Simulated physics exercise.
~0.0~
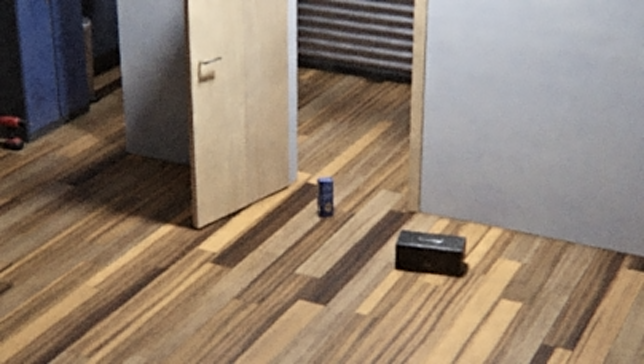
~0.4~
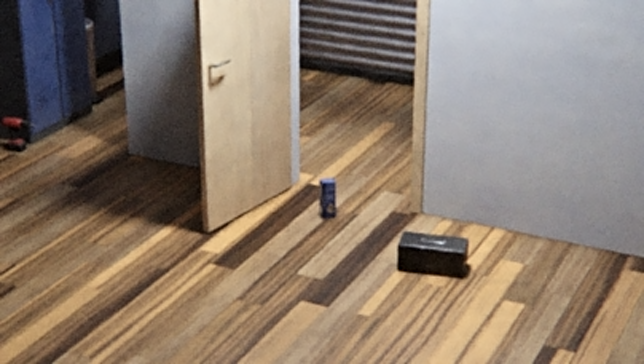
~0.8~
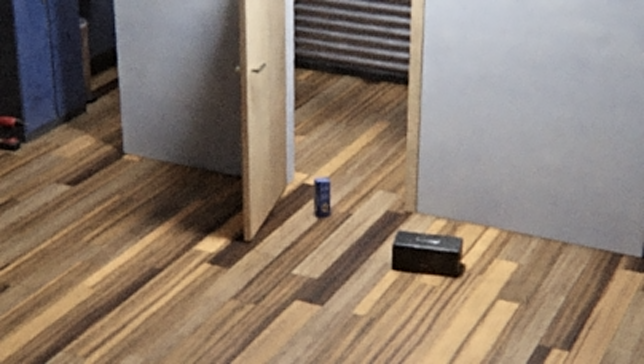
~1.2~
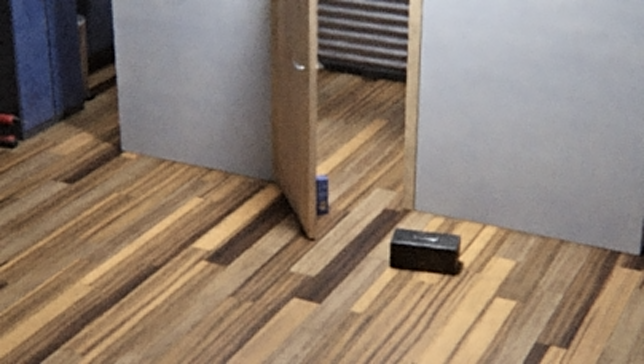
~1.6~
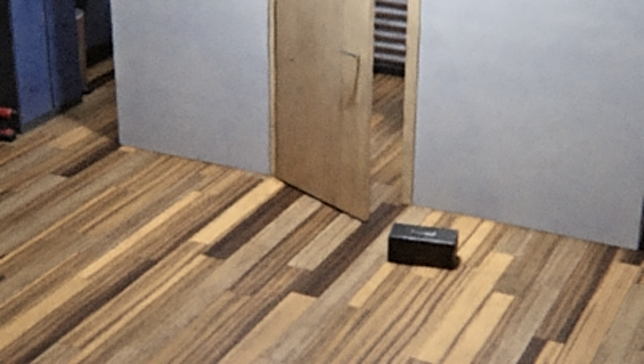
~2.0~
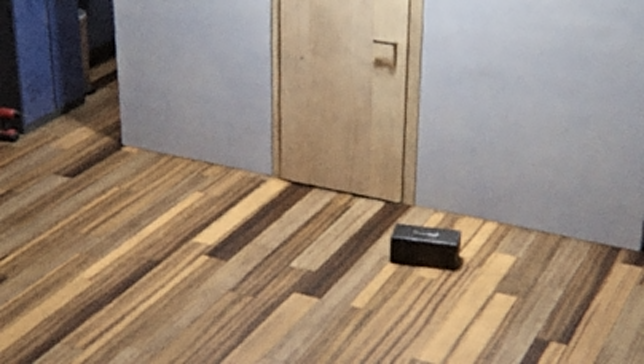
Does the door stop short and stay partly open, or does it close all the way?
The door closes all the way, ending up shut in its frame with the blue container no longer in sight.
A pale wooden door stands wide open in a grey wall, seen from above across a floor of mixed brown planks. A small blue container stands upright near the doorway, a black box sits on the floor to its right, and something dark blue is at the far left. The door swings to the right, slowly at first, with nobody in view. Its edge reaches the blue container, which disappears behind it as the door keeps turning. The door ends up shut in its frame, with the black box still in place and the blue container out of sight.
